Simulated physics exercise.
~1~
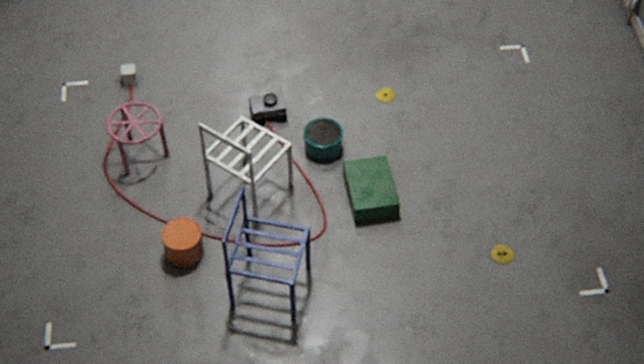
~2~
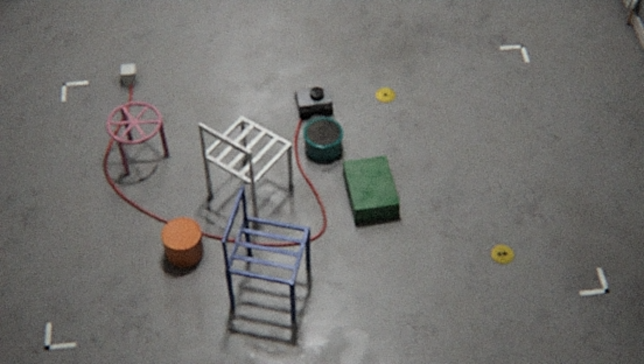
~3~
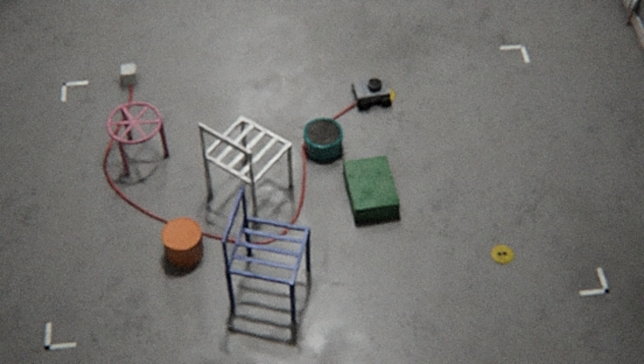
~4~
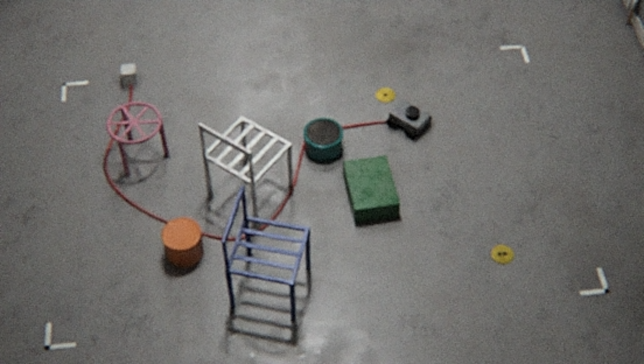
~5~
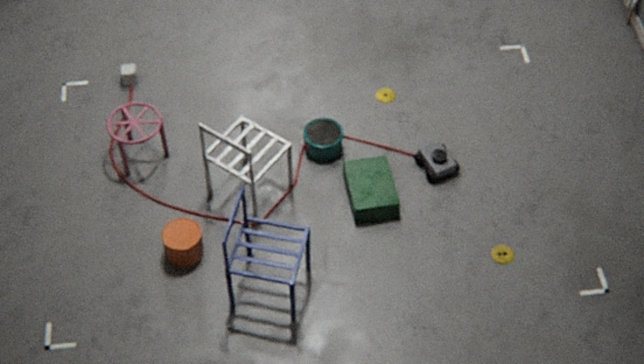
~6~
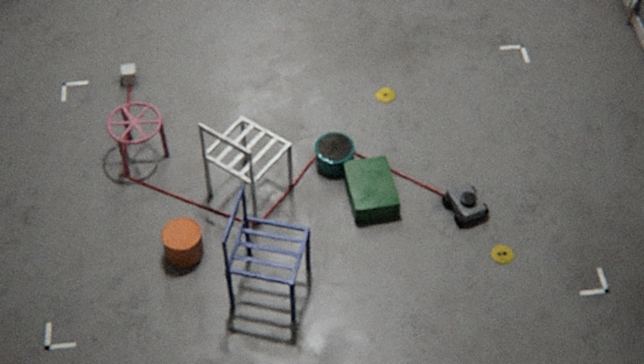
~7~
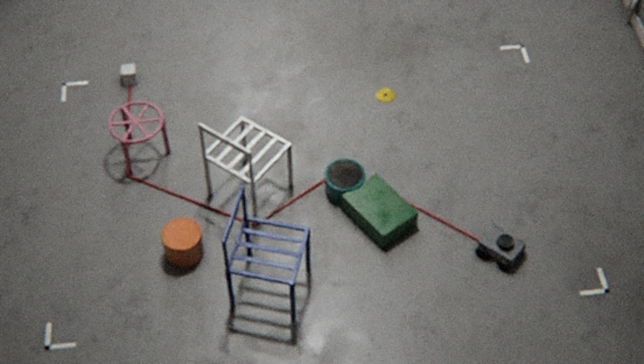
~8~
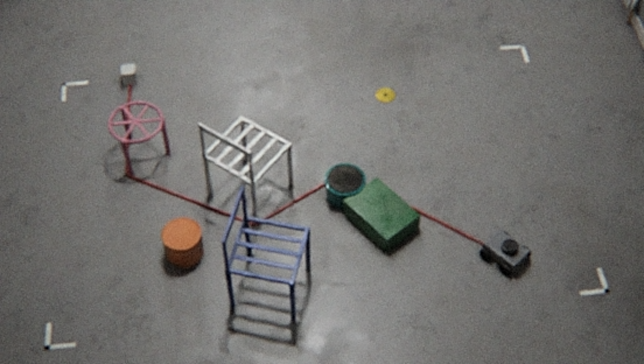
To begin with, a small dark cart trailing a red lead from a pale block rolls right across a grey floor, past a teal pot, a green crate, a pink stool, an orange bin and white and blue chairs. It reaches the upper yellow mark, then turns down and to the right. The slack lead draws in and straightens around the pot. As the cart drives on, the lead drags the pot down against the crate, and the crate shifts and turns too. Finally the cart stops at the lower yellow mark, the lead taut and still attached to the block.
